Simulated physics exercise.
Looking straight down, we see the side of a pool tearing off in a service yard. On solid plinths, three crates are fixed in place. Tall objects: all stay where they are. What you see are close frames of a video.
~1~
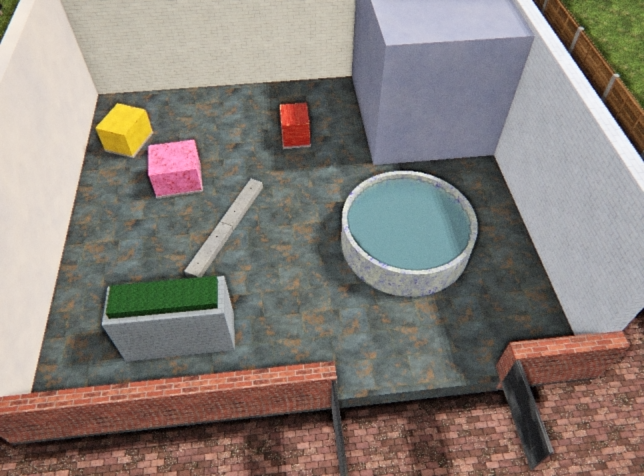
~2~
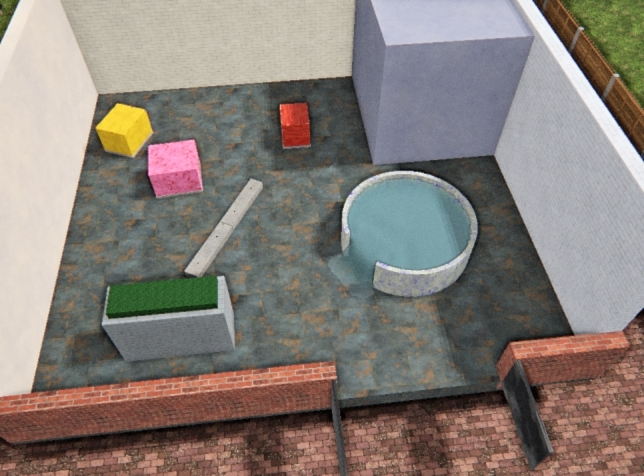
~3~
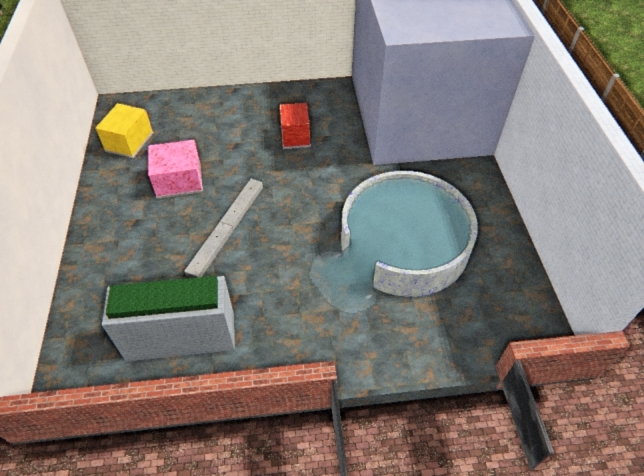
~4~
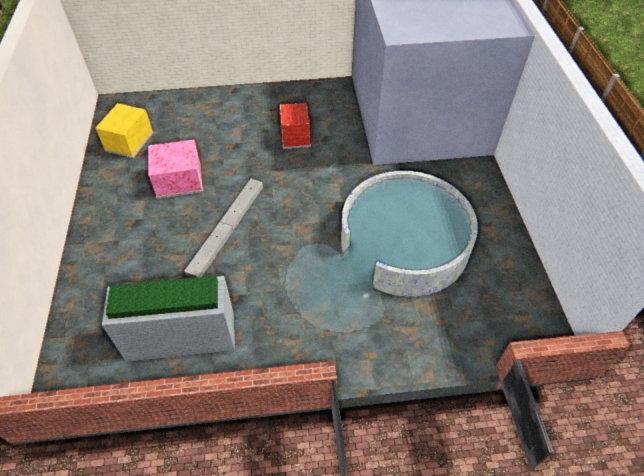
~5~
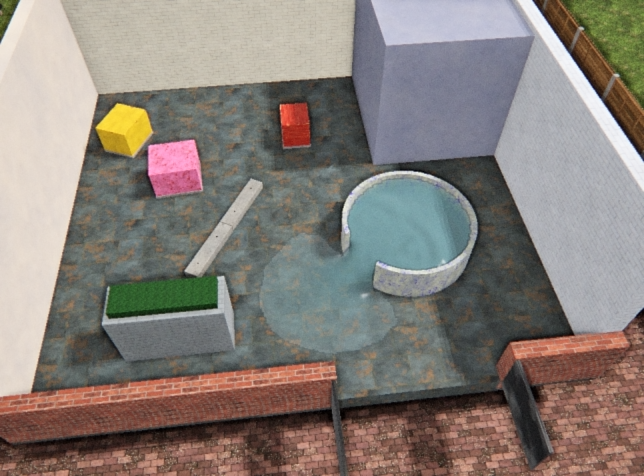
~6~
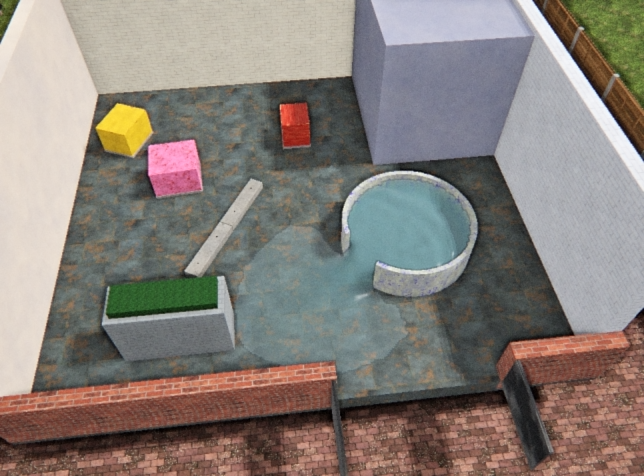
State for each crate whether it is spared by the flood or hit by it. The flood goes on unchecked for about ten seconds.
The pink crate is hit; the yellow crate is hit; the red crate is spared.
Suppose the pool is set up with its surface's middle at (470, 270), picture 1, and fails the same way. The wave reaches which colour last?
I'd go with the red one.
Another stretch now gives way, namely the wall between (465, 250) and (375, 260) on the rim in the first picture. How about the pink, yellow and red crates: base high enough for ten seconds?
Then the pink crate is untouched, the yellow crate is untouched and the red crate is untouched.
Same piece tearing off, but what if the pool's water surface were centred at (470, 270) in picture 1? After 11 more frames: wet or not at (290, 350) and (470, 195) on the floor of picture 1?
The first spot is inundated and the second is not reached.
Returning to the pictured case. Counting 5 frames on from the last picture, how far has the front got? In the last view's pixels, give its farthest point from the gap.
By then the tip should be at about (158, 403).
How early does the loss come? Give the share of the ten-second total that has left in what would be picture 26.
By then, close to 35 % of it.
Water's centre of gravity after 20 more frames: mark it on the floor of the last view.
I'd put my finger on (304, 284).
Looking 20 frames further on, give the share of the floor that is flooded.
Close to 30 %.
A moment on, water covers 15 % of the floor; the pink crate not reached, the yellow crate not reached, the red crate not reached.
Next, water covers 20 % of the floor; the pink crate not reached, the yellow crate not reached, the red crate not reached.
Then, water covers 30 % of the floor; the pink crate not reached, the yellow crate not reached, the red crate not reached.
Later, water covers 40 % of the floor; the pink crate water round its plinth, the yellow crate water round its plinth, the red crate water round its plinth.
In the end, water covers 65 % of the floor; the pink crate was topped, the yellow crate was topped, the red crate stayed above the water.
